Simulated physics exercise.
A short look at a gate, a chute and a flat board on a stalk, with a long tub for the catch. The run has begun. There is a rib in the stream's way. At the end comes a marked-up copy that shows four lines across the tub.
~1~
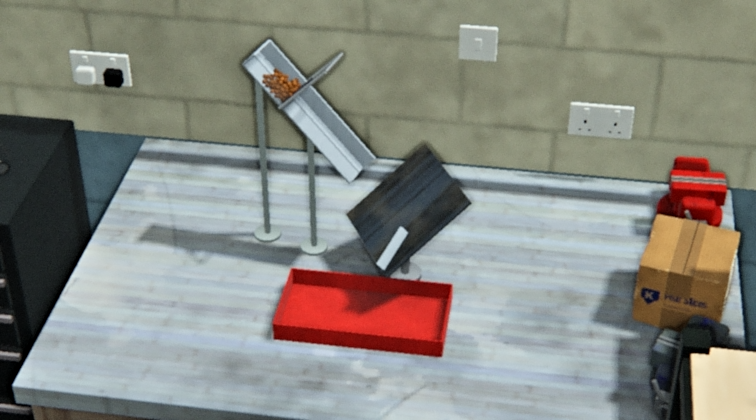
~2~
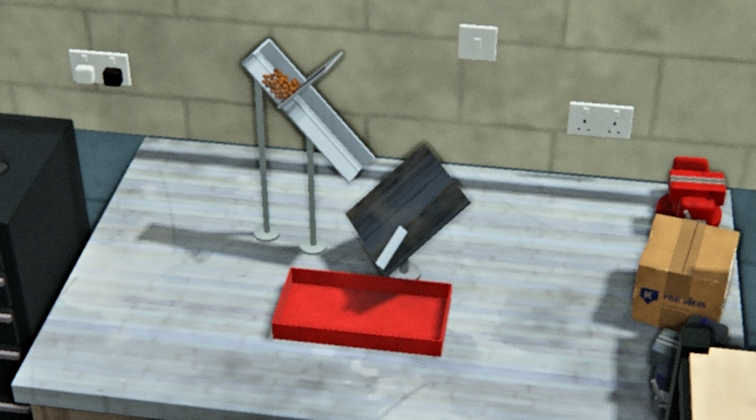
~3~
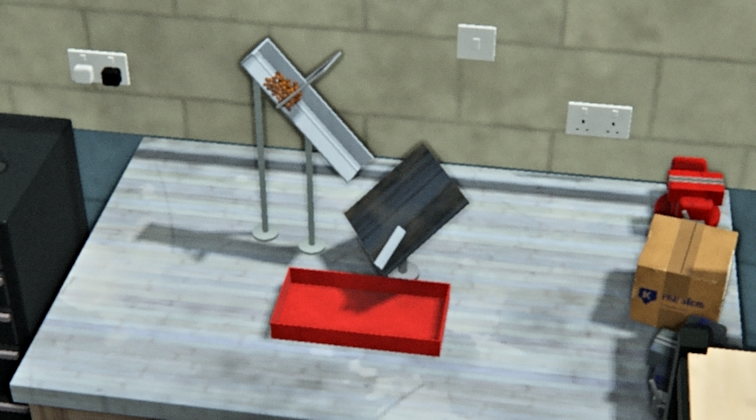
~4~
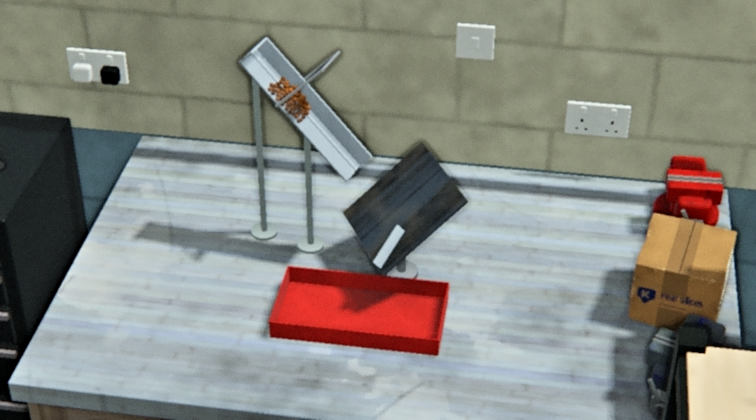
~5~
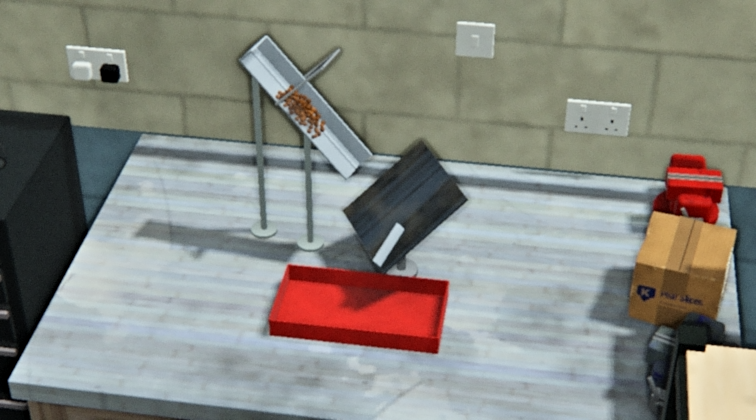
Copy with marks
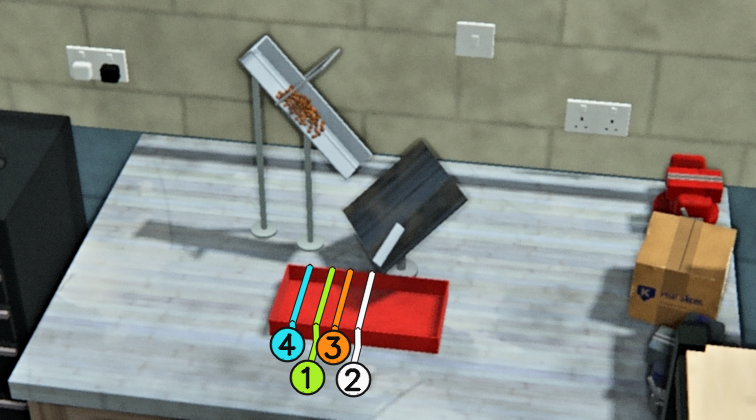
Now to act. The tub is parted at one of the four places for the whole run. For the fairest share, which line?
Choose 3.
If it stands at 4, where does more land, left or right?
The right side.
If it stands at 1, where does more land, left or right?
More lands on the right.
On the marked copy, line 1 crosses the front rim at (316, 325); line 2 crosses the front rim at (358, 329); line 3 crosses the front rim at (335, 327); line 4 crosses the front rim at (292, 322).
With 1, of what is caught, a stray few on the left of the divider, nearly all on the right.
With 2, of what is caught, all on the left of the divider, none on the right.
With 3, of what is caught, about a third on the left of the divider, about two thirds on the right.
With 4, of what is caught, none on the left of the divider, all on the right.
